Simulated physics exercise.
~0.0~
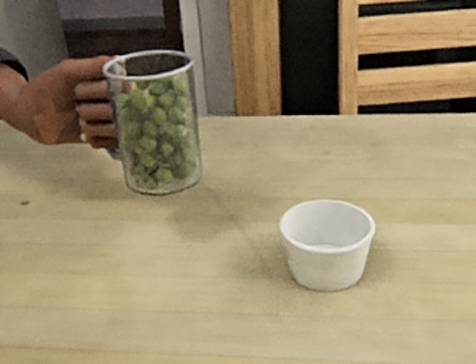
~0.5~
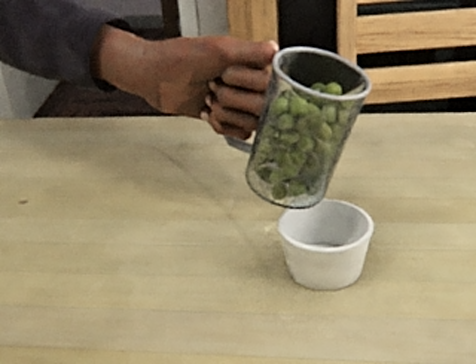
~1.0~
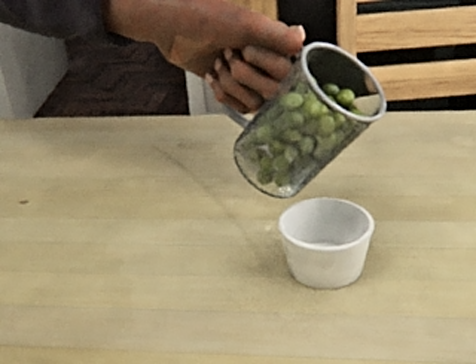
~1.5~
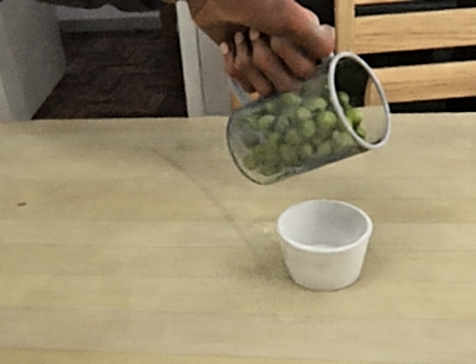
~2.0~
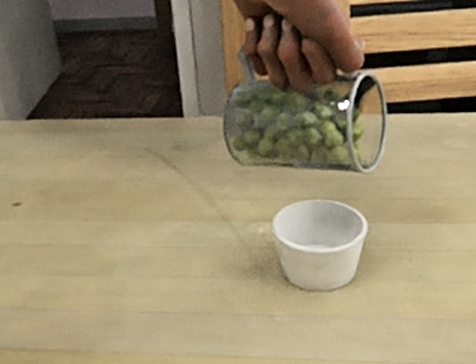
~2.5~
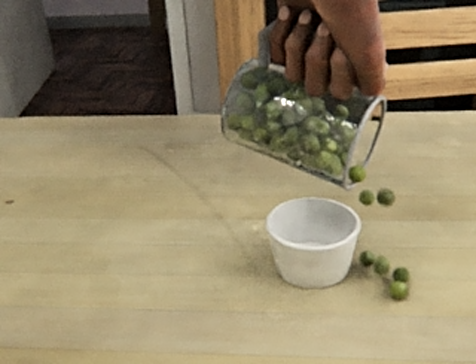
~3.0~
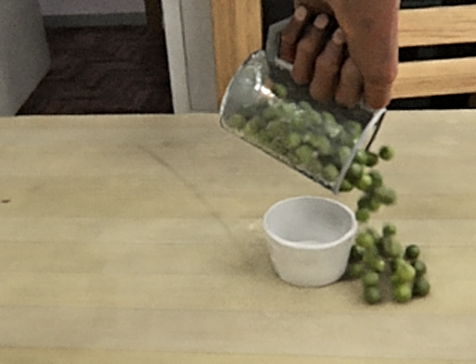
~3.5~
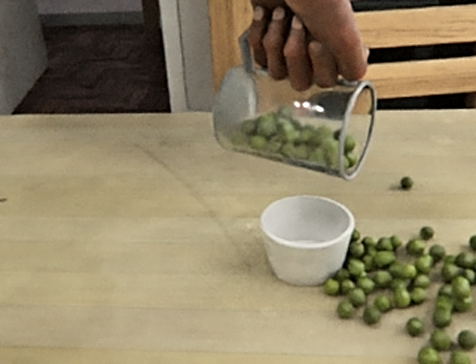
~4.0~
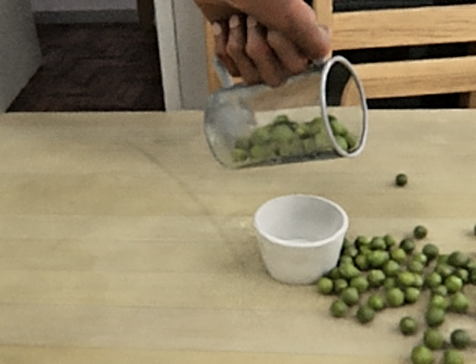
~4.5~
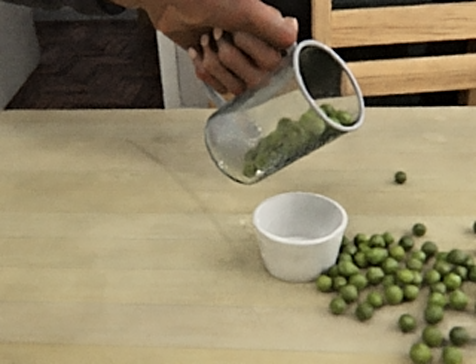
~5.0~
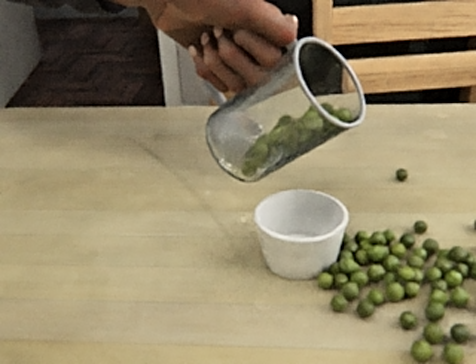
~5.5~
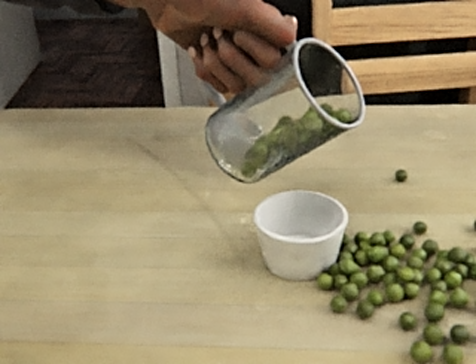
On a pale wooden table, a hand tilted a clear cup of small green olives beside a white dish, and many spilled past its right side onto the table before the hand tipped the cup back, keeping some inside while the dish stayed empty.
